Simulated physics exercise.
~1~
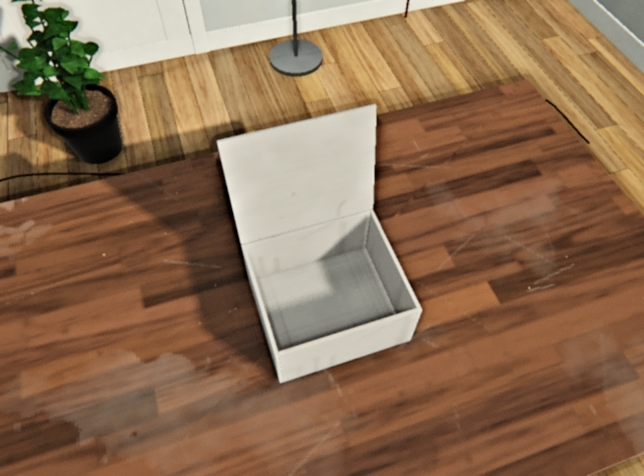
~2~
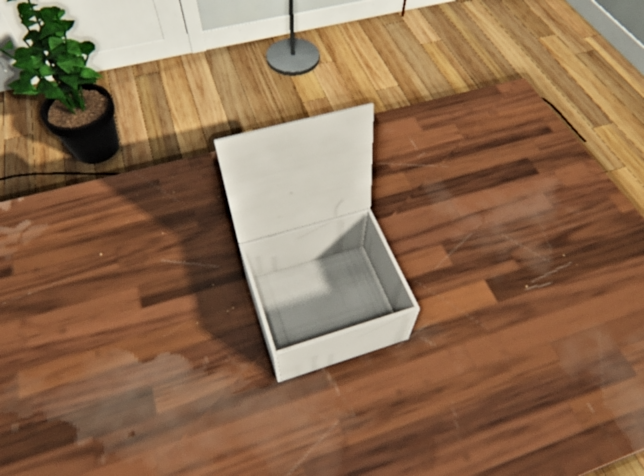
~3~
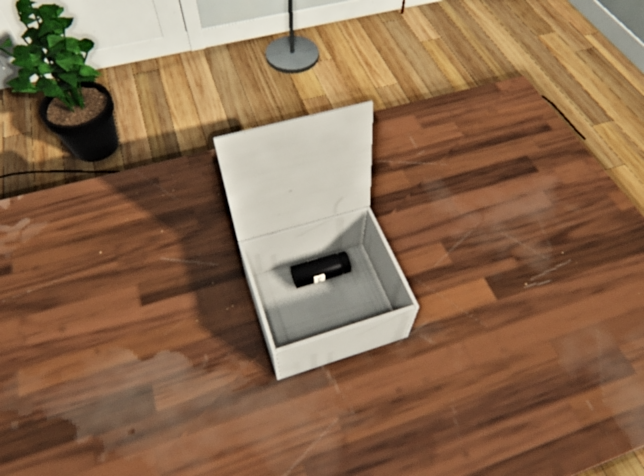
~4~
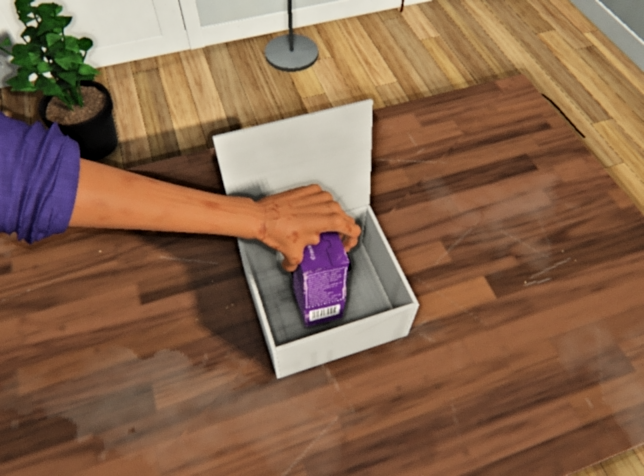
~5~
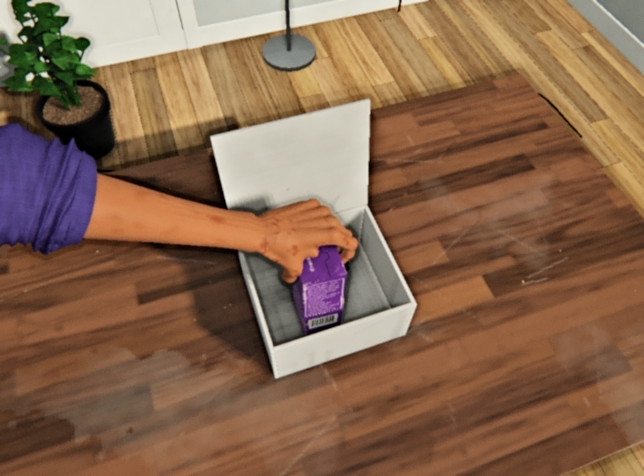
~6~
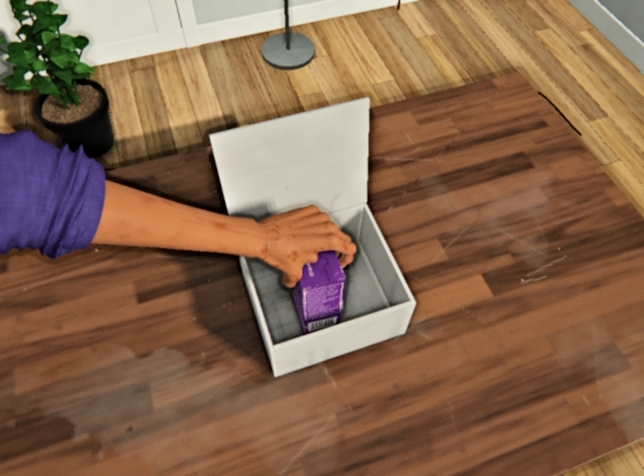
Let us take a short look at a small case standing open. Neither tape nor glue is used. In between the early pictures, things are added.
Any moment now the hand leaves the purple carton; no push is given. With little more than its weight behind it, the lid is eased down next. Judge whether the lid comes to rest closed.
It does not; the lid stays raised.
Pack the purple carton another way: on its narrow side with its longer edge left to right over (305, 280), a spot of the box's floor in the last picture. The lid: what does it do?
The lid goes all the way down.
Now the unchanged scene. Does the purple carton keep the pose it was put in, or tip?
Result: It remains as it was set.
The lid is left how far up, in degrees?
Some 40 degrees above the rim, more or less.
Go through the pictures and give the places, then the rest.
The last thing is not in view yet, in the first frame.
The last thing is not in view yet, in the second frame.
The last thing is not in view yet; black shaker (321, 269), in the third frame.
Coming down; purple carton (318, 277), in the fourth frame.
Coming down; purple carton (317, 287), in the fifth frame.
Put in, still held; purple carton (316, 291), in the sixth frame.
Then, 1.20 s on from there, lid starting down.
Then, 1.50 s on from there, lid 71° above the rim.
Then, 1.70 s on from there, lid 48° above the rim.
In the end, lid 39° above the rim; both unmoved. At the end, from the last picture's camera, purple carton near (316, 291).
